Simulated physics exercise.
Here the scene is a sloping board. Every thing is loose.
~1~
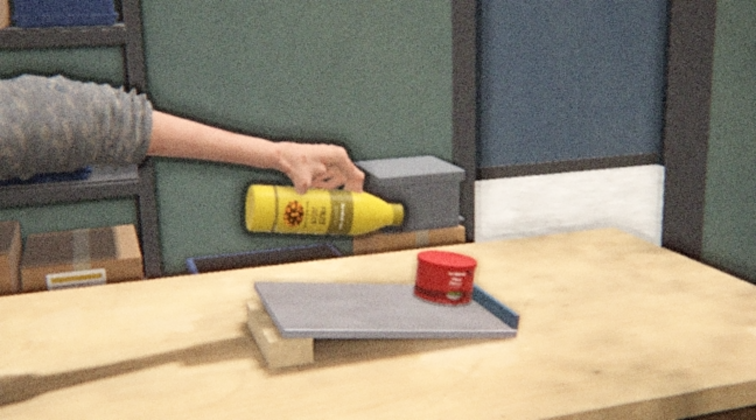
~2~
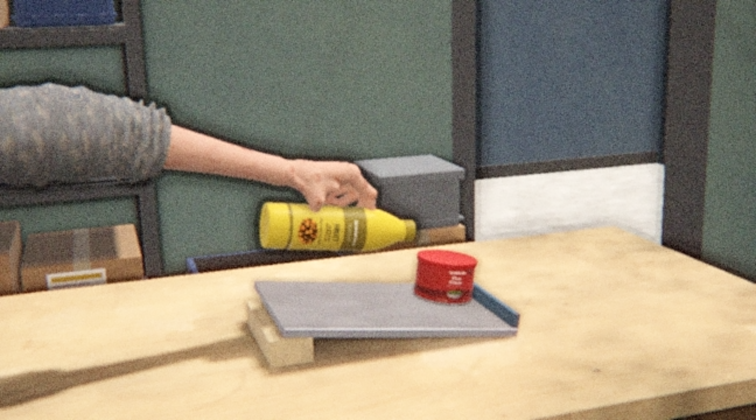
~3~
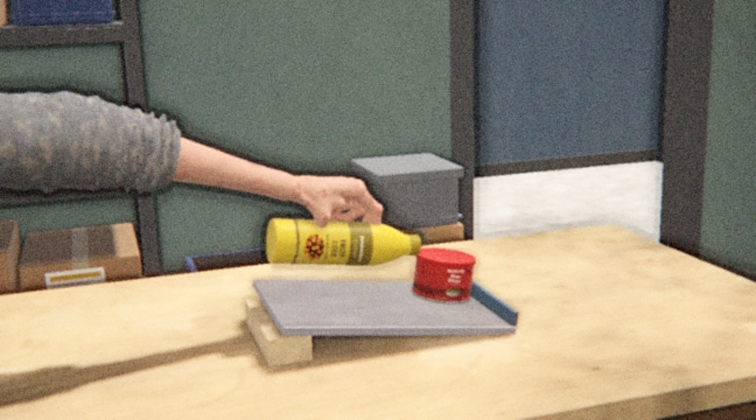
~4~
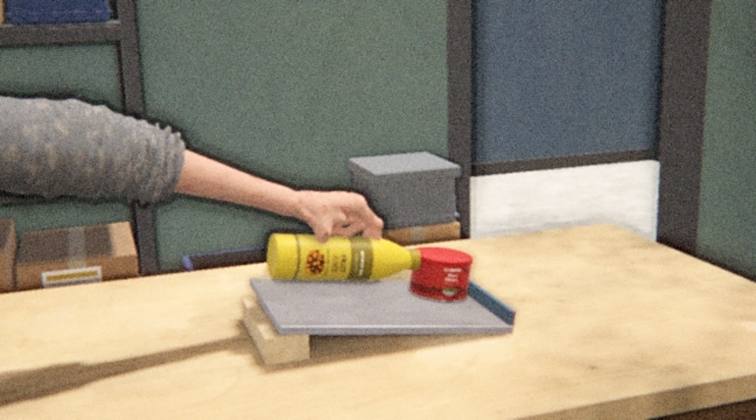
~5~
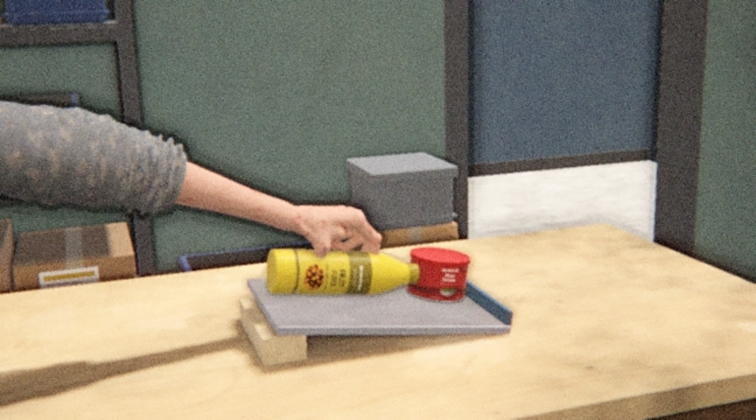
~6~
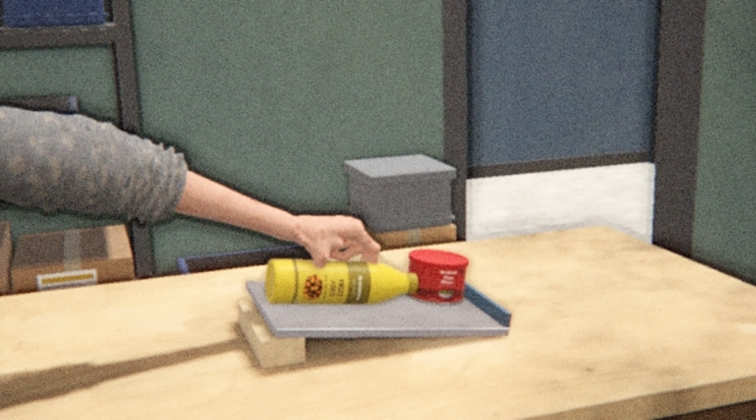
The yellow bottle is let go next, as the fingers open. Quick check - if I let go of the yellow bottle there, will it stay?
It holds its spot.
Then, 0.20 s later than the last frame, all is still.
Then, 0.40 s later than the last frame, yellow bottle resting near (344, 283).
When it is over, both as before. End places, in pixels of the last picture, yellow bottle near (344, 283). The yellow bottle keeps its place.
